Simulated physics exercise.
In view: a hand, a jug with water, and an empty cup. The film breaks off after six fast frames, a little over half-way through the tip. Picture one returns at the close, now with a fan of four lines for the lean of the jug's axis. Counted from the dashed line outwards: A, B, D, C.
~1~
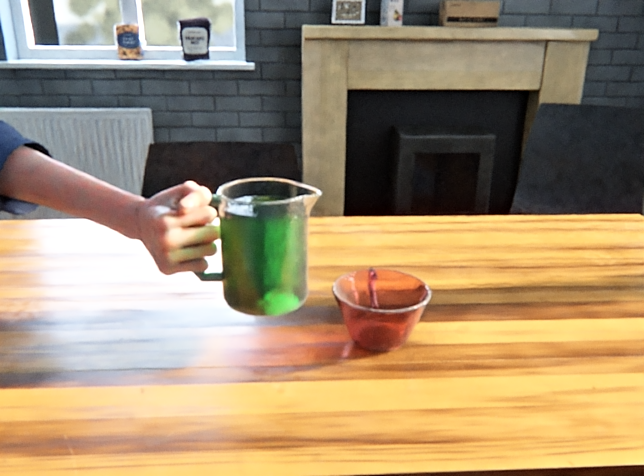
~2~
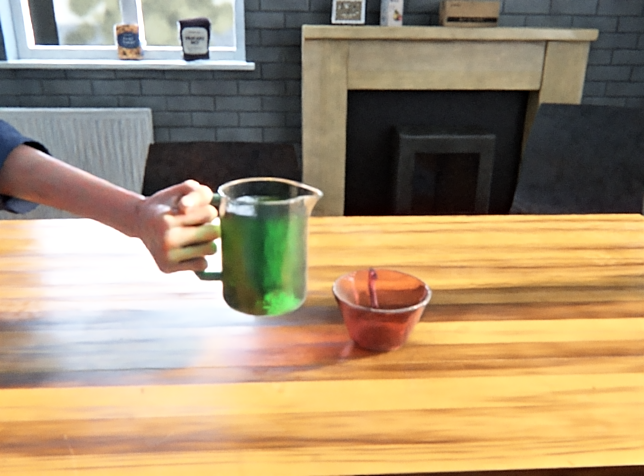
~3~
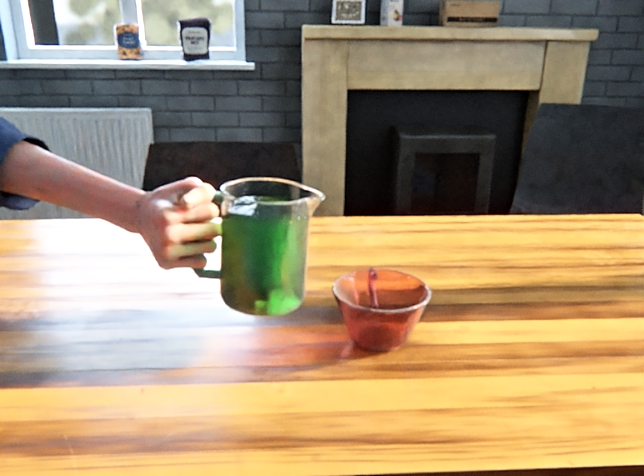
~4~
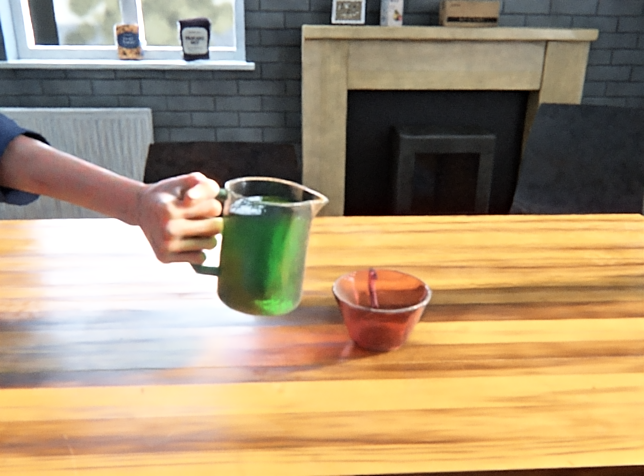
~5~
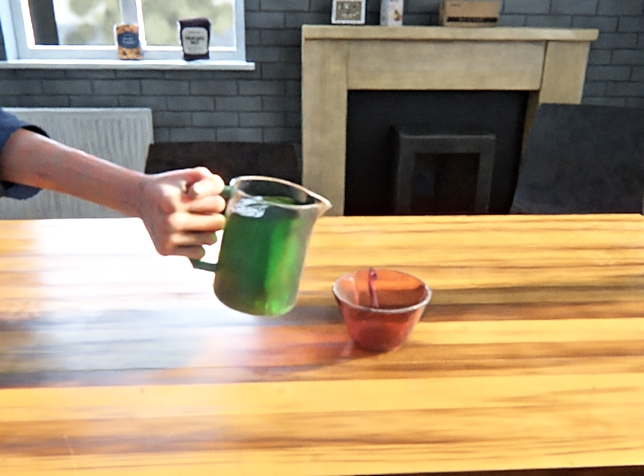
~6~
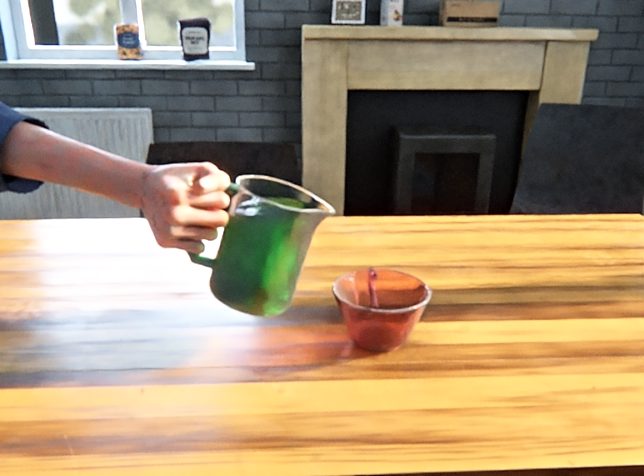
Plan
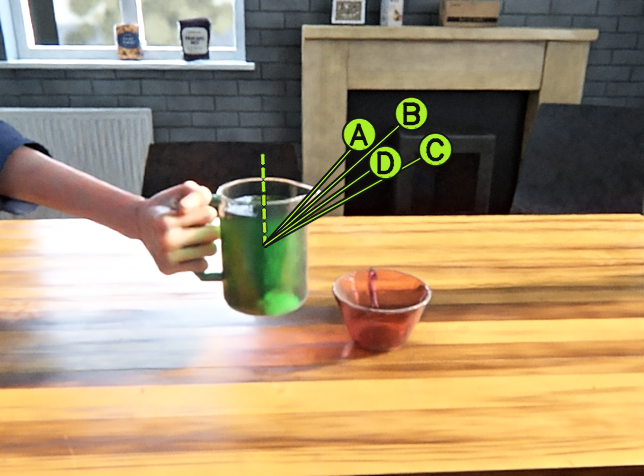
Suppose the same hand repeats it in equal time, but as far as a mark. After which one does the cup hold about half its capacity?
Take D.
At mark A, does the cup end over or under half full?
Under.
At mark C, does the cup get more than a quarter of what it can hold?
Yes, it does.
In lime, A at (350, 149); B at (399, 125); C at (421, 157); D at (369, 170).
With A, the cup ends with about 25 % of what it can hold.
With B, the cup ends with about 36 % of what it can hold.
With C, the cup ends with about 66 % of what it can hold.
With D, the cup ends with about 49 % of what it can hold.
